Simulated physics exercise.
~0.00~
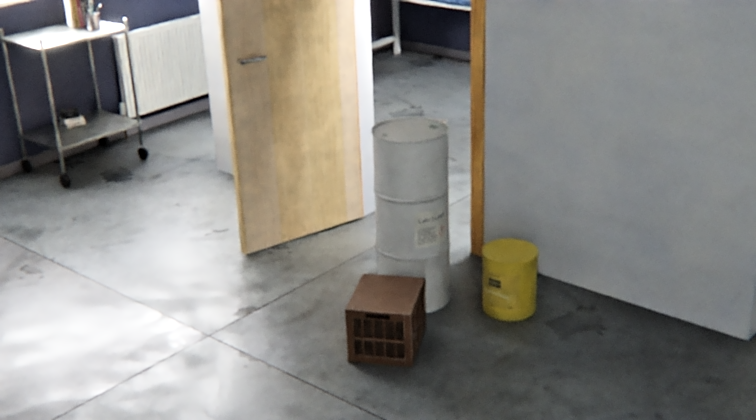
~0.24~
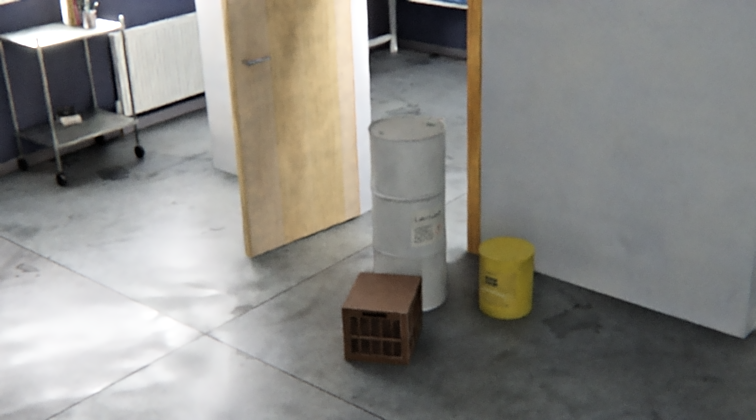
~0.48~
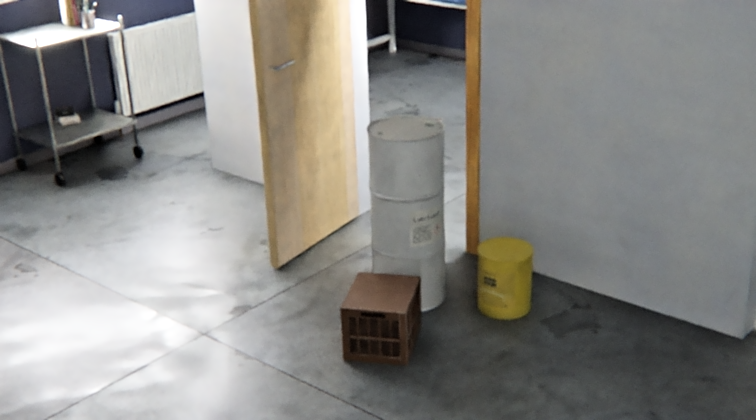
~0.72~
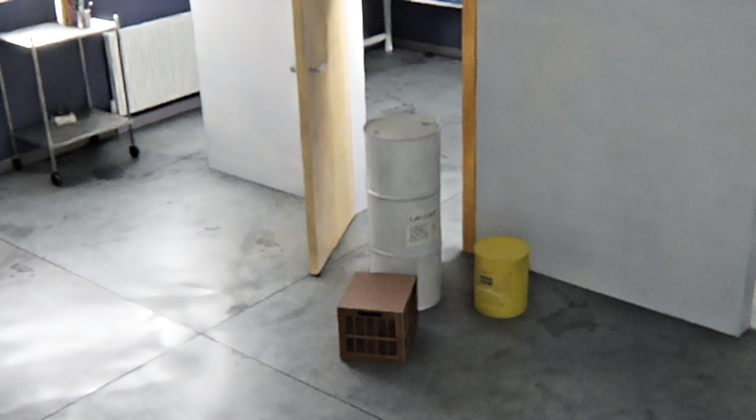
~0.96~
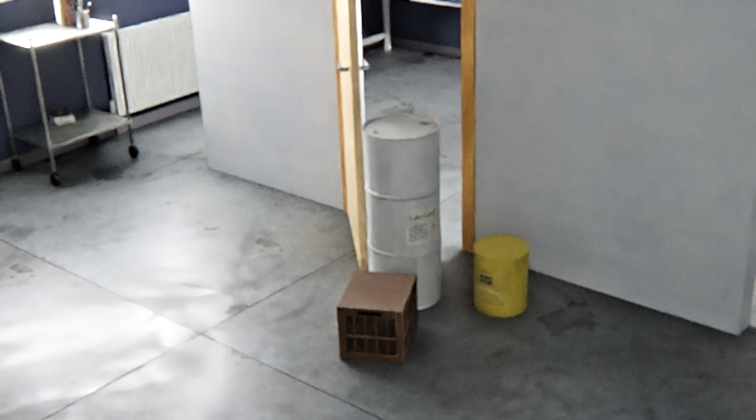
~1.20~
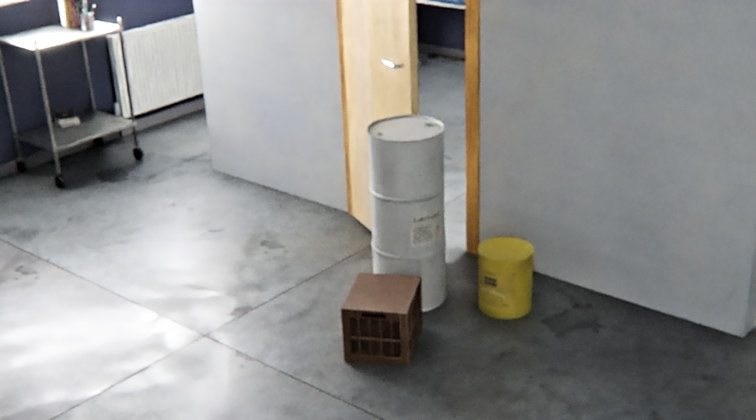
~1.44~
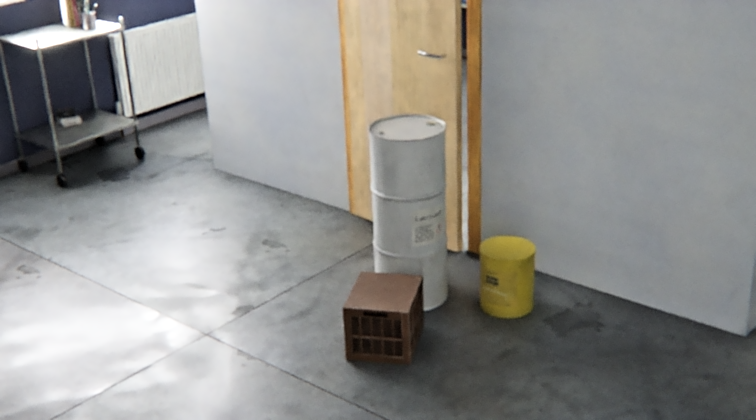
A wooden door standing wide open swung steadily around behind a tall white drum until it looked closed or very nearly so in its frame, while the drum, the brown crate and the yellow pail on the grey floor all stayed put.
